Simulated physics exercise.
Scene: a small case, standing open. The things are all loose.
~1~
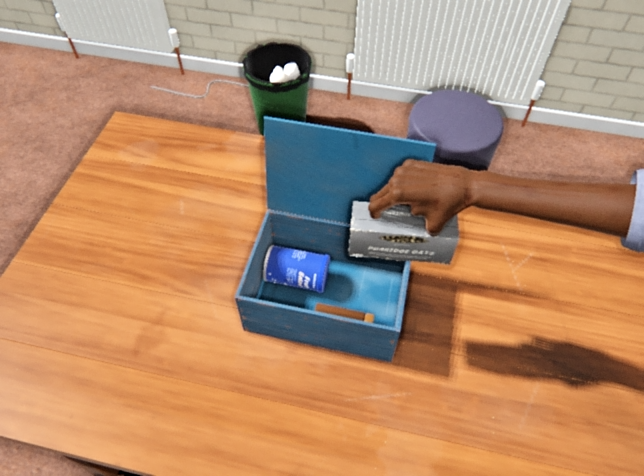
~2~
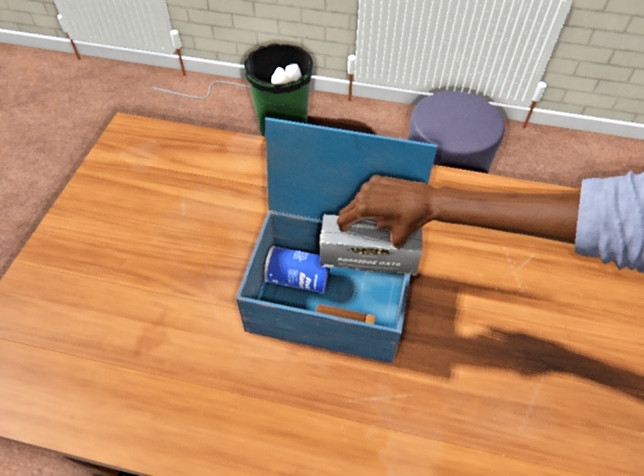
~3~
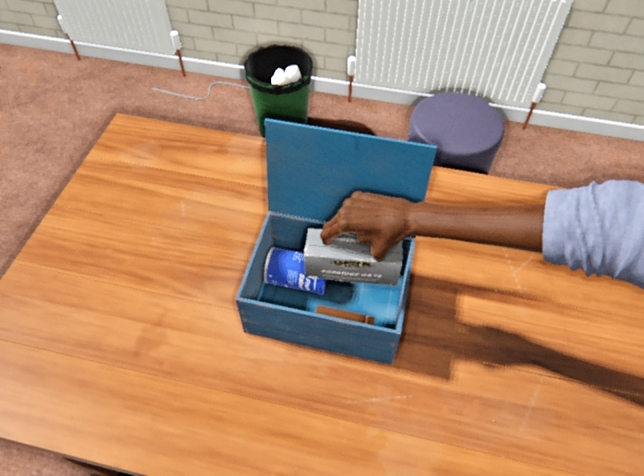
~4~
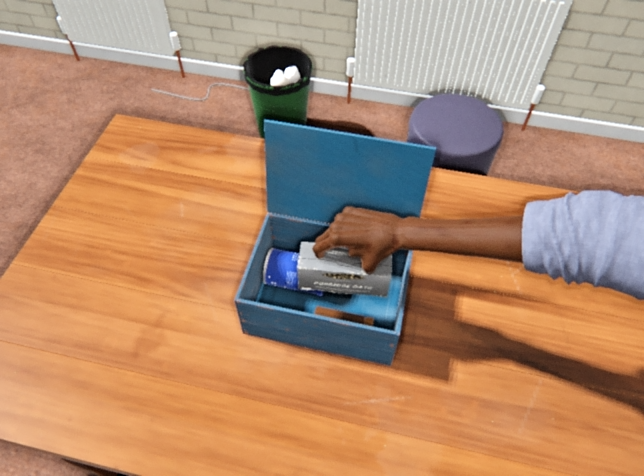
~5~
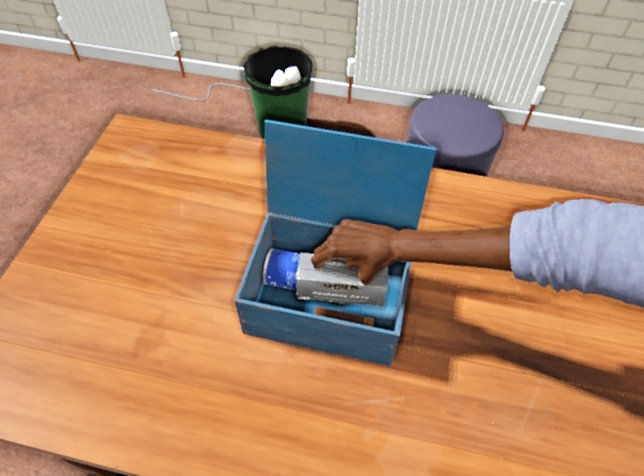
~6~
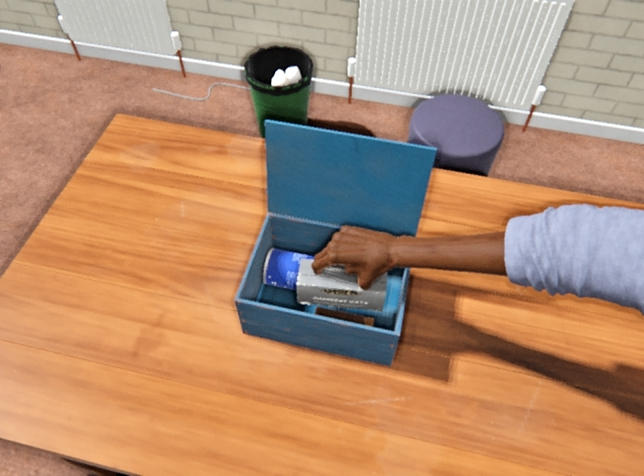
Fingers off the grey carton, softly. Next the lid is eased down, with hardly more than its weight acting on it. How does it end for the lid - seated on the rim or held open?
For the lid it ends seated on the rim.
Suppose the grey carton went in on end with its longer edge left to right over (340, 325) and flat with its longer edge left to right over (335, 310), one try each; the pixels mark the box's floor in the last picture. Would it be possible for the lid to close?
Well, first it won't go down, and then it fits down fine.
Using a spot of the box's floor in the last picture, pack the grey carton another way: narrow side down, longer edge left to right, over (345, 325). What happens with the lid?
Lid down.
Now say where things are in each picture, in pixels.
In the first picture, still above its spot; grey carton (402, 233); blue tin (297, 269).
In the second picture, still above its spot; grey carton (370, 245); blue tin (298, 270).
In the third picture, still above its spot; grey carton (353, 258); blue tin (298, 271).
In the fourth picture, still above its spot; grey carton (344, 270).
In the fifth picture, still above its spot; grey carton (342, 280).
In the sixth picture, in place under the hand; grey carton (342, 285).
Then, 0.60 s after the last picture, grey carton tipped 45° from how it was near (332, 298); blue tin rolled a little; brown shaker rolled a little.
Then, 1.60 s after the last picture, lid 60° above the rim; grey carton tipped 45° from how it was near (332, 298); blue tin rolled a little; brown shaker rolled a little.
Then, 2.10 s after the last picture, lid 22° above the rim; grey carton tipped 45° from how it was near (332, 298); blue tin rolled a little; brown shaker rolled a little.
At rest, lid shut; tipped over in the box, grey carton; the other 2 in place. Seen from the same camera at the end, grey carton near (332, 298).
